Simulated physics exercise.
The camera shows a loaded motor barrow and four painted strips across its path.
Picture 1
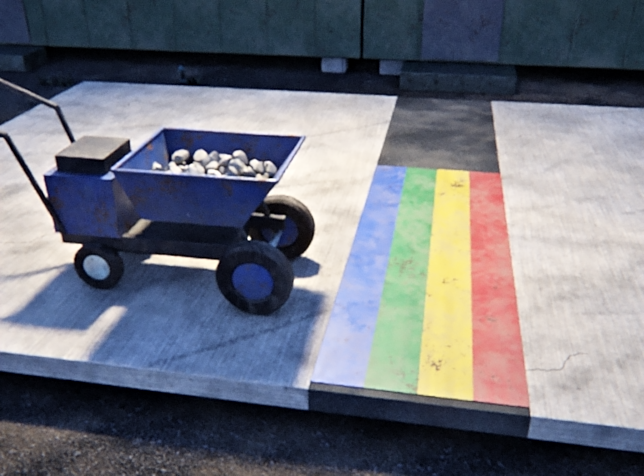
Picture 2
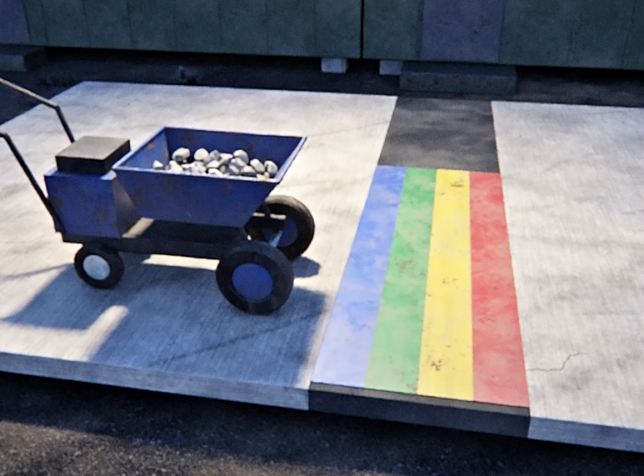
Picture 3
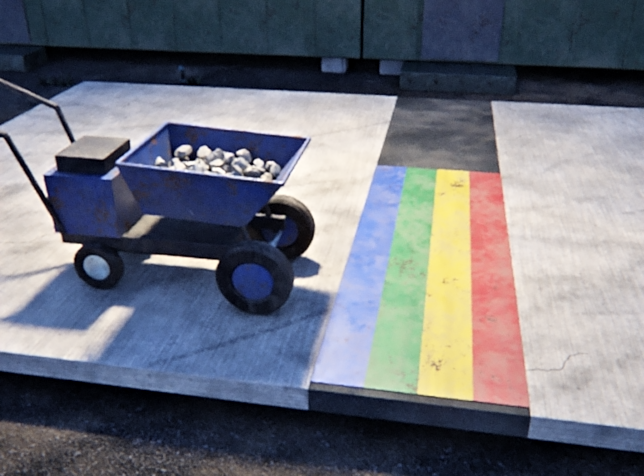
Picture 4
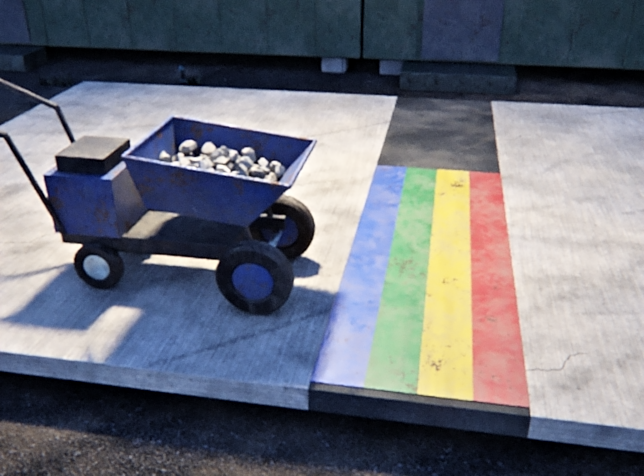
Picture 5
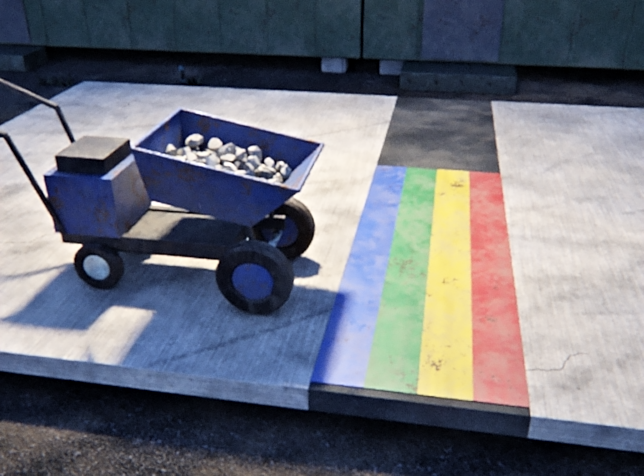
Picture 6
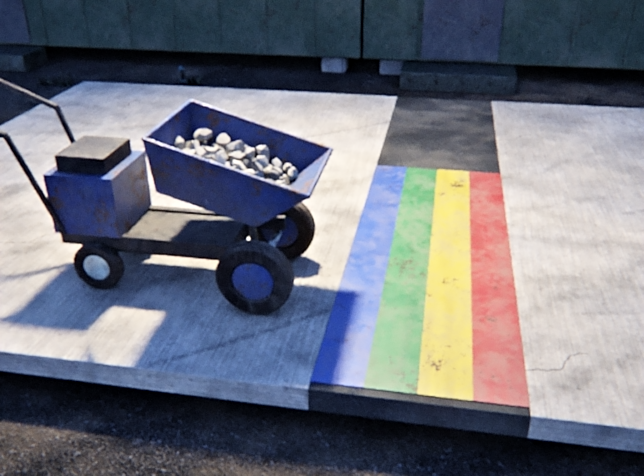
The blue skip of a small motor barrow, heaped with grey broken stones, starts level and tilts slowly forward to the right, its rear rising off the frame while the wheels stay put. The barrow stands at left on a pale concrete slab, seen from slightly above by a still camera. To its right lie blue, green, yellow and red painted strips, with a dark patch behind them.
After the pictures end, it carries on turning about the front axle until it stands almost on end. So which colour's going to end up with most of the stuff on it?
Most of it lands on green.
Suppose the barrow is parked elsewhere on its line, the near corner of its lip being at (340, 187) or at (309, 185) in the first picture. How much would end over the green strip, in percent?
Position 1 near 0 %, position 2 near 30 %.
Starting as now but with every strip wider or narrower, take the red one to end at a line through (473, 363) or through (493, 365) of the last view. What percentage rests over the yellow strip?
30 and 30 percent, roughly.
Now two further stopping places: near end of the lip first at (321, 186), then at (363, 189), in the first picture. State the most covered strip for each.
Place one - the yellow one; place two - that red strip.
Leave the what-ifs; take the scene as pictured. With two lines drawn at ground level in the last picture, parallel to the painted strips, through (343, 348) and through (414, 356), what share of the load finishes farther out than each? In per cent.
In order: 90 percent, then 40 percent.
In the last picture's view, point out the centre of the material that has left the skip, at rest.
I'd say the middle ends up at about (412, 292).
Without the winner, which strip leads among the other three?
Following the top strip comes that yellow strip.
Soon after the last picture, skip tipped steeply; all in the skip.
A little later, skip tipped right over; most in the skip; a stray few over the blue strip; about a quarter over the green strip.
Later still, skip tipped right over; a small part in the skip; a small part over the blue strip; about half over the green strip; about a quarter over the yellow strip; a small part over the red strip.
At rest, skip tipped right over; a small part in the skip; a small part over the blue strip; about half over the green strip; about a quarter over the yellow strip; a small part over the red strip; a stray few off the paint.
